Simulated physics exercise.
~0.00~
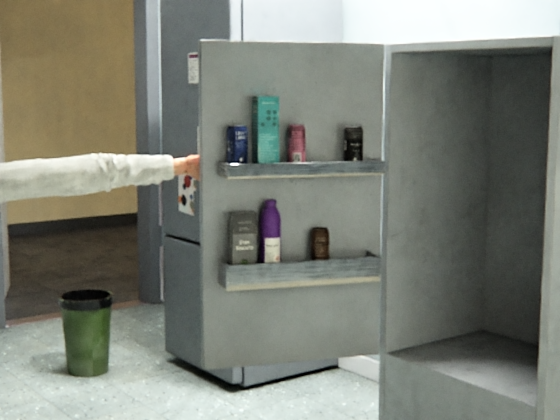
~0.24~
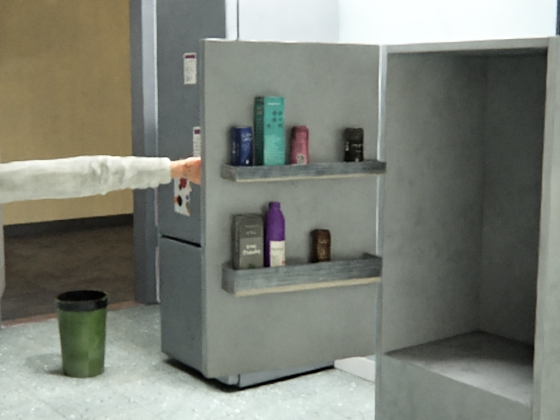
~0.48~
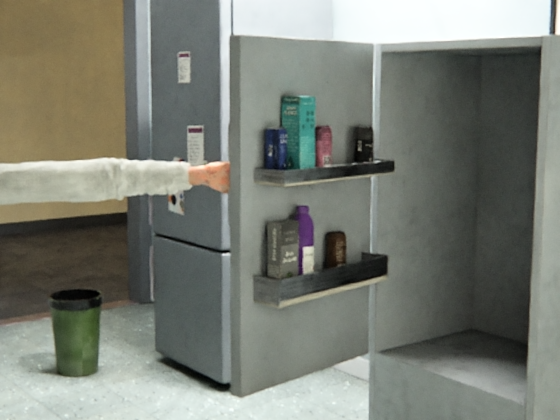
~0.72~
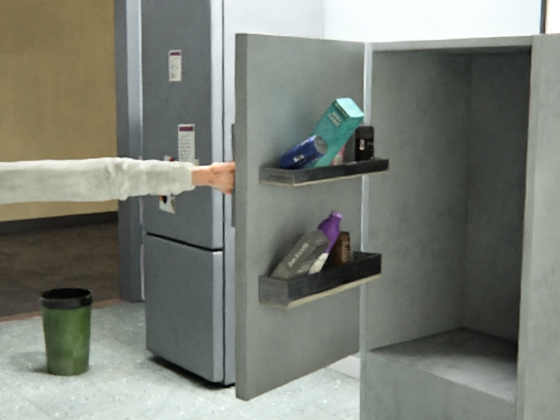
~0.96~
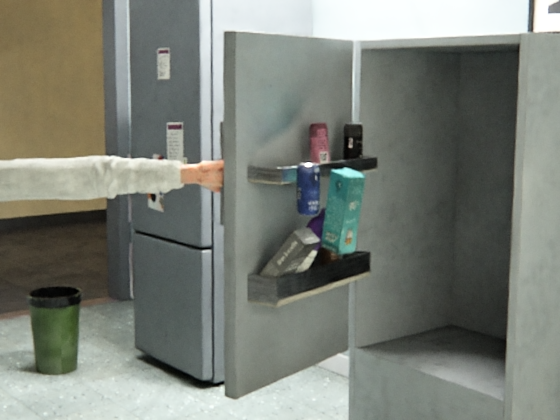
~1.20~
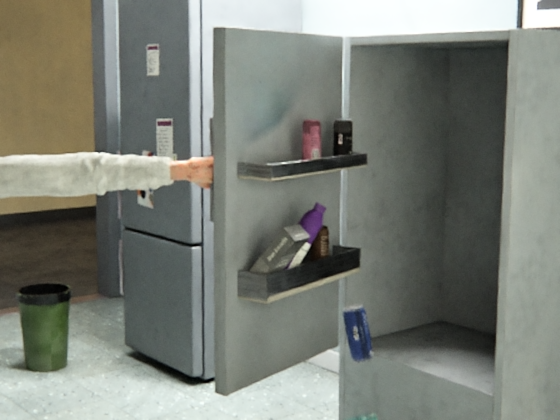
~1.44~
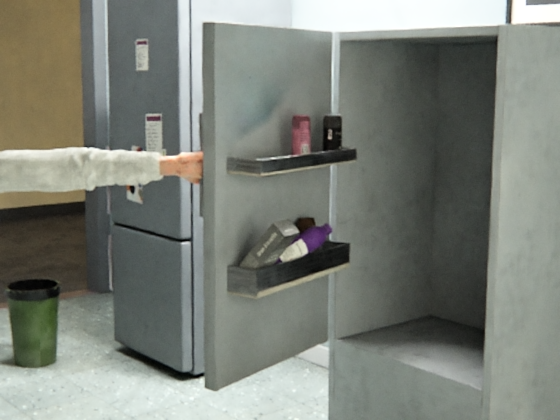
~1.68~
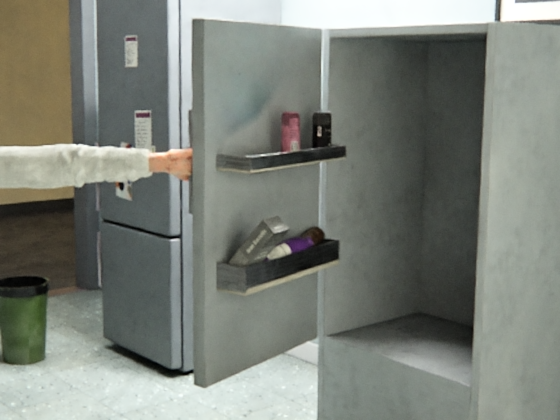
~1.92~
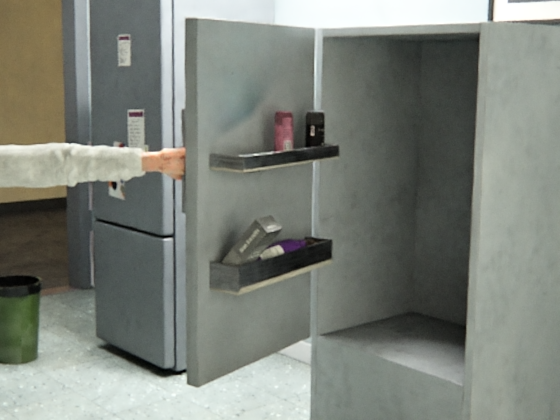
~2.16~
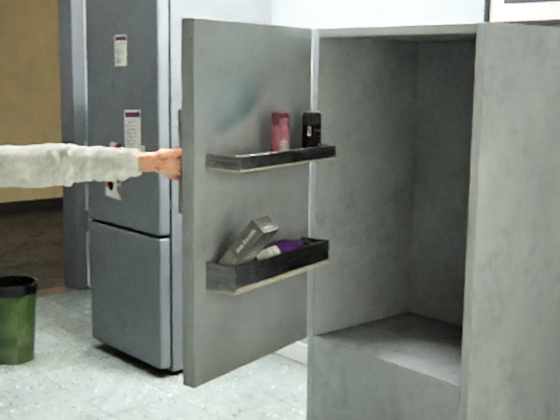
The clip shows a hand swinging a grey locker door with two racks of cans, cartons and a bottle until it stops partly open; the turquoise carton and blue can tumble out, the purple bottle and grey carton topple within the lower rack, and the pink can stays upright.
